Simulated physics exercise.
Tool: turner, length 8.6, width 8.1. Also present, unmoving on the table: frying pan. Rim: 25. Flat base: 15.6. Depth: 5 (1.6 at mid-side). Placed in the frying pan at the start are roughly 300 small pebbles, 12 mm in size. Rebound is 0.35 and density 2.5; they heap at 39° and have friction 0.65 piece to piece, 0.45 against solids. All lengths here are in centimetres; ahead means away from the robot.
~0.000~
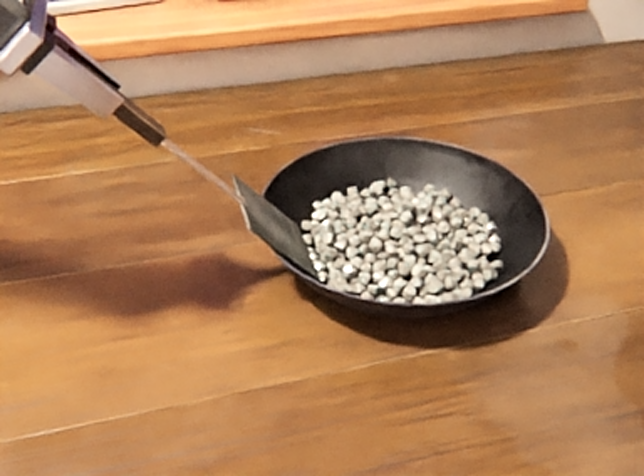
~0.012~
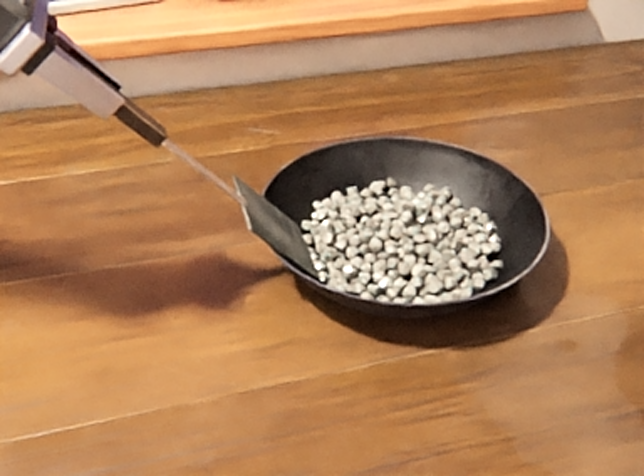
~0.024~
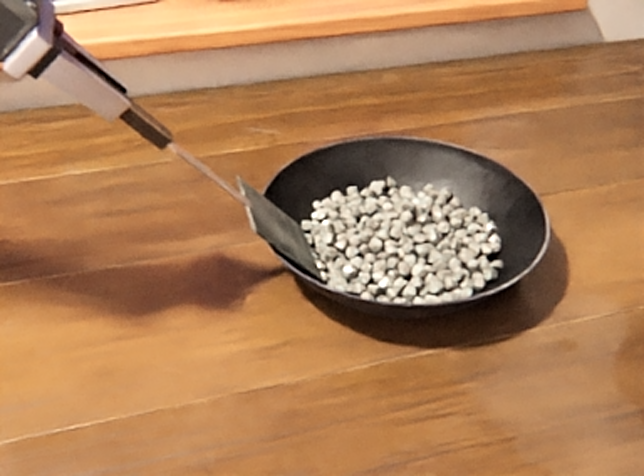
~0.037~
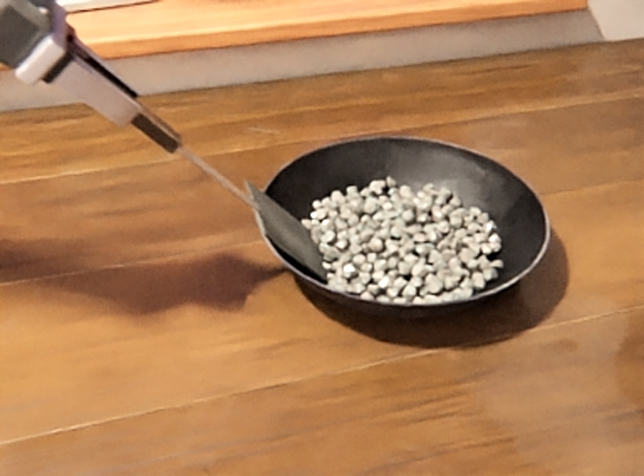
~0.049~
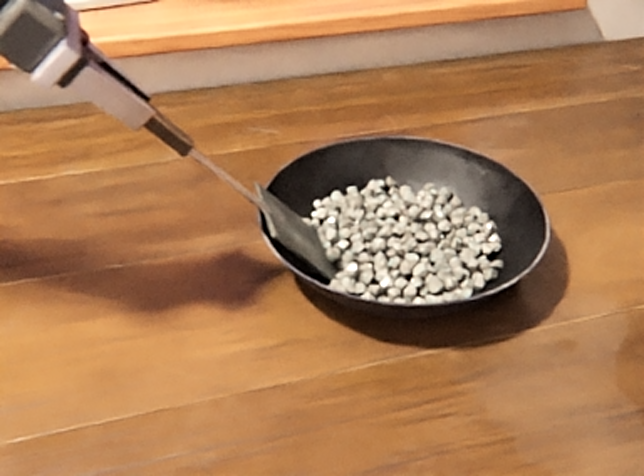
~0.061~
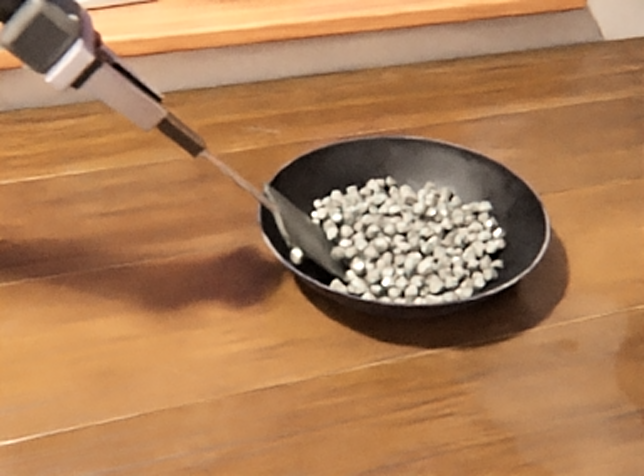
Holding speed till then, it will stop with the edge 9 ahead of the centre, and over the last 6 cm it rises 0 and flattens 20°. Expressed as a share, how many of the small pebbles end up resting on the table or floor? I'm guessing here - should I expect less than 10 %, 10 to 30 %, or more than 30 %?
You should expect 10 to 30 %.
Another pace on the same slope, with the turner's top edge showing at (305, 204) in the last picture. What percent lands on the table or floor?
Expect some 45 per cent there.
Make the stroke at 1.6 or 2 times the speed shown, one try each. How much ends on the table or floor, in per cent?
30 and 45 %.
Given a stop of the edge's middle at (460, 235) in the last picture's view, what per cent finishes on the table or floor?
Something close to 5 in a hundred.
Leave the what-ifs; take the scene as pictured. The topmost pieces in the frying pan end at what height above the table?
6.5 cm.
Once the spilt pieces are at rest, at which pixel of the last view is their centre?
Near (564, 221) in the last picture.
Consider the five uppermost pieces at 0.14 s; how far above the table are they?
Around 7 cm above the table.
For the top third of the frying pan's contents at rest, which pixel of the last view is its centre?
Somewhere around (492, 193) in the last picture.
After 0.14 s, sloping 50°, highest piece 9 above the table; 301 in the frying pan, 1 on the blade or in flight.
After 0.22 s, sloping 44°, highest piece 9 above the table; 300 in the frying pan, 2 on the blade or in flight.
After 0.46 s, sloping 30°, highest piece 6 above the table; 253 in the frying pan, 47 on the table or floor, 2 on the blade or in flight.
After 1.51 s, sloping 30°, highest piece 6 above the table; 252 in the frying pan, 50 on the table or floor.
At rest, 252 in the frying pan, 50 on the table or floor. That is 17 % on the table or floor.
